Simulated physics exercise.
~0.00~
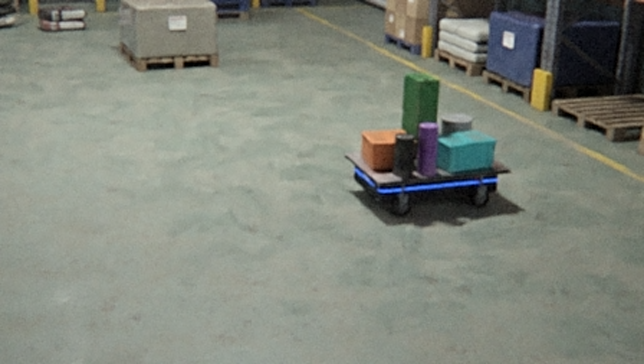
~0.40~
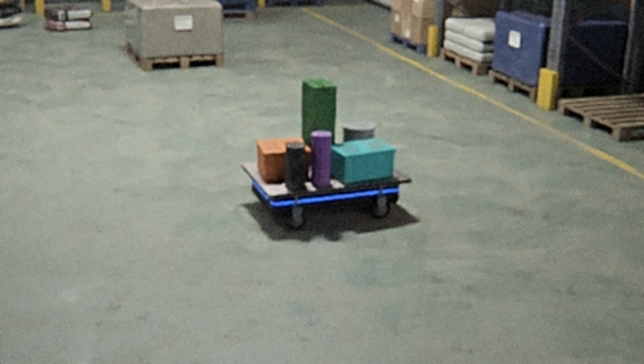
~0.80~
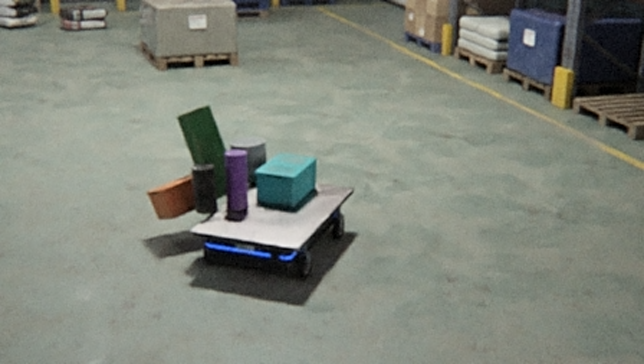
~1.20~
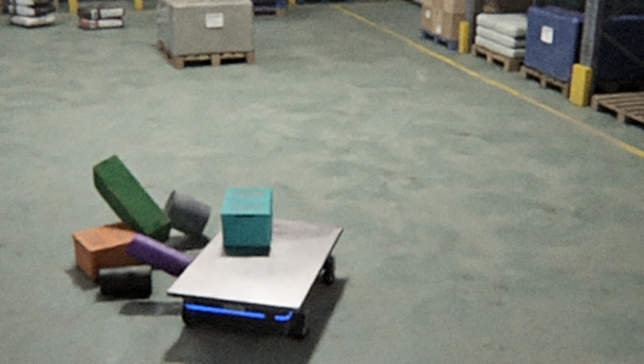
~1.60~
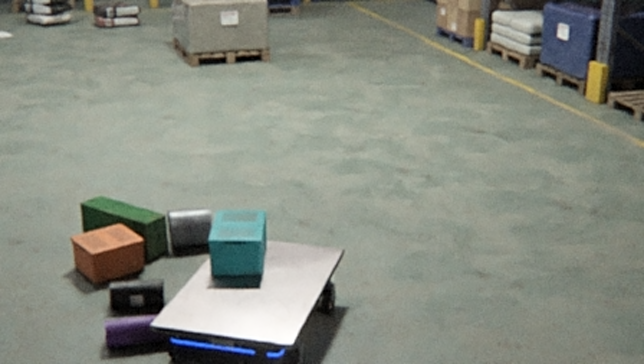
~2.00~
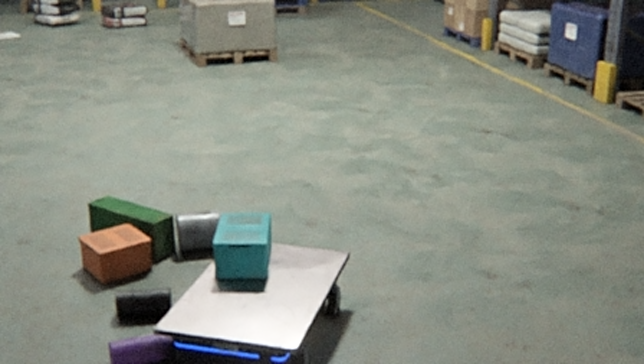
Flat cart swinging round on a warehouse floor, spilling five of its six items to the left and stopping with the turquoise box aboard.
